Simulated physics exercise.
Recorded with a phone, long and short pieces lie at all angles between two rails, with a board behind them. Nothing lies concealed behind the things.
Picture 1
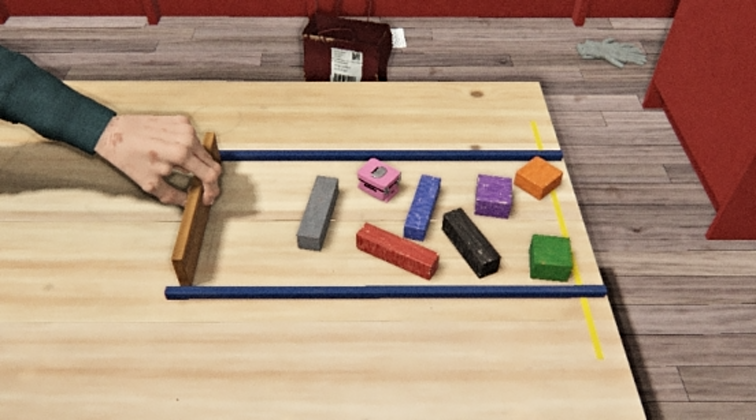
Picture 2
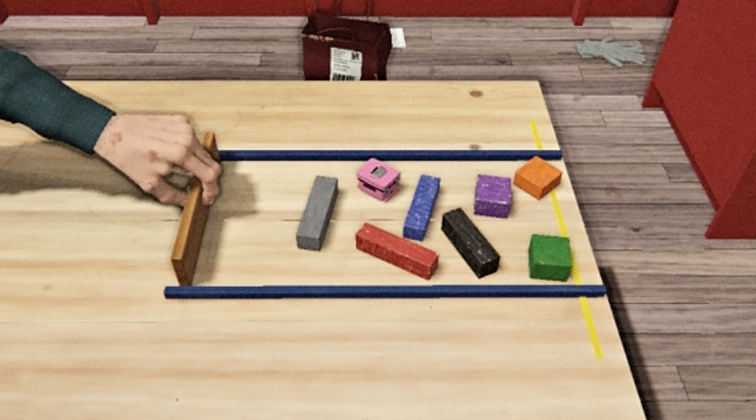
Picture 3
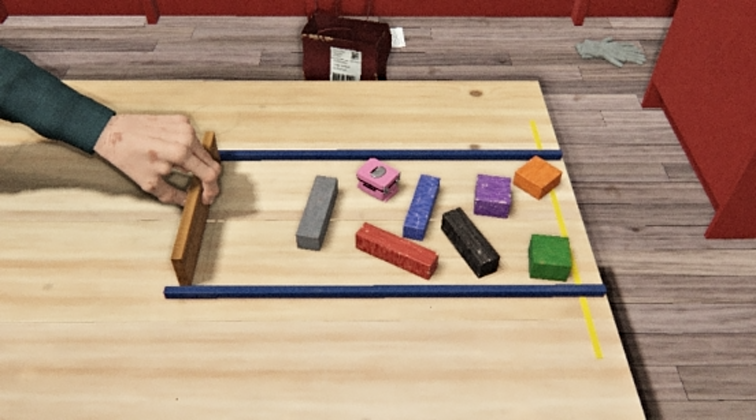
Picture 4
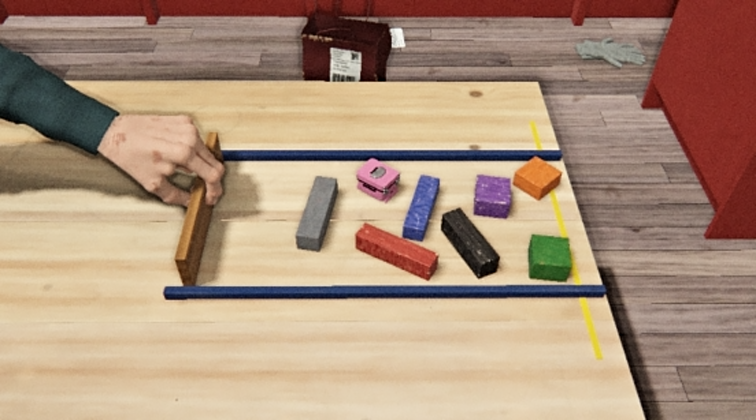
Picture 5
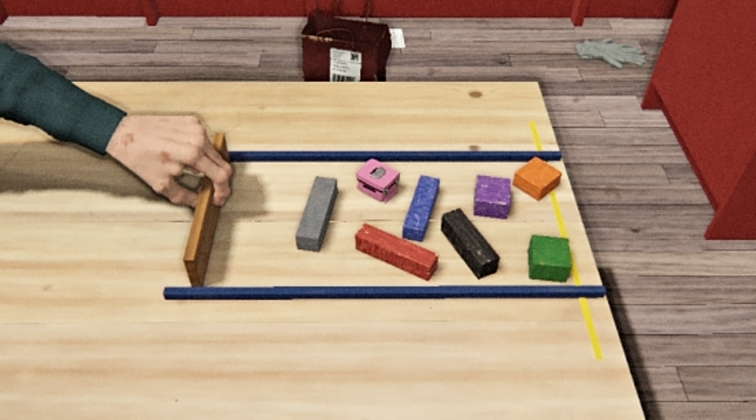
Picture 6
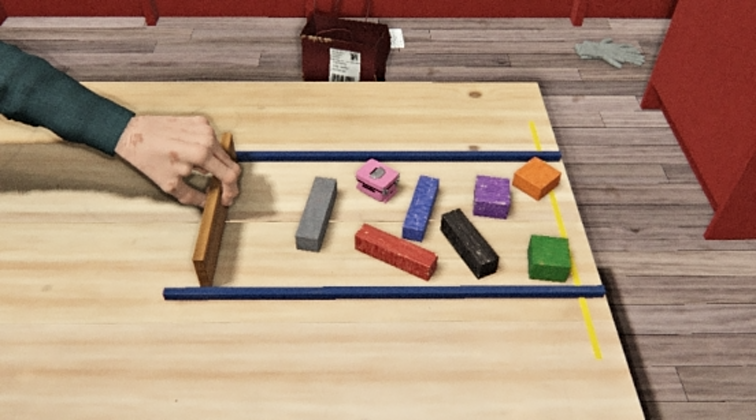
A hand sliding a wooden board slightly right between two blue rails, while the colourful blocks and pink item ahead stay still.
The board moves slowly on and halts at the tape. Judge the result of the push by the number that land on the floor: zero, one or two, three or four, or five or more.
The number going over the edge will be five or higher.
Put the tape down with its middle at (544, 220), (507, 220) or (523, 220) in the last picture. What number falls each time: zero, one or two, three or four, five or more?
Tape by tape, the falls would be five or over, then 1 or 2, then 3 or 4.
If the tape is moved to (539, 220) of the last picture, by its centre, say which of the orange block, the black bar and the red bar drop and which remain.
The orange block is lost, the black bar tumbles off, the red bar stays on.
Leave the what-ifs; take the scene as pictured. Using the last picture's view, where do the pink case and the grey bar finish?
For the pink case it's (564, 165), and for the grey bar it's (572, 211).
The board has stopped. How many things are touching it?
The count in contact is 2.
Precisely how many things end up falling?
That makes a total of 6.
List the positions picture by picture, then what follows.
The first picture shows orange block (538, 178); green block (550, 258); purple block (493, 197); board (199, 205); tape (561, 220).
The second picture shows green block (550, 258); blue bar (422, 207).
The third picture shows purple block (492, 196); red bar (396, 251).
The fourth picture shows orange block (537, 178); pink case (377, 181).
The fifth picture shows green block (549, 258); grey bar (318, 213).
The sixth picture shows orange block (537, 179); green block (549, 258); purple block (492, 197); board (217, 206); tape (559, 220).
A little later, none off yet; orange block at rest near (537, 179); green block at rest near (549, 258); purple block at rest near (492, 197).
Next, none off yet; orange block at rest near (537, 179); green block at rest near (549, 258); purple block at rest near (494, 197).
Later still, none off yet; orange block shifted about its own width near (563, 174); green block shifted about its own width near (591, 265); purple block shifted well along near (564, 201).
When it is over, the number that fall off is five or more; down, red bar, blue bar, black bar, purple block, green block and orange block.
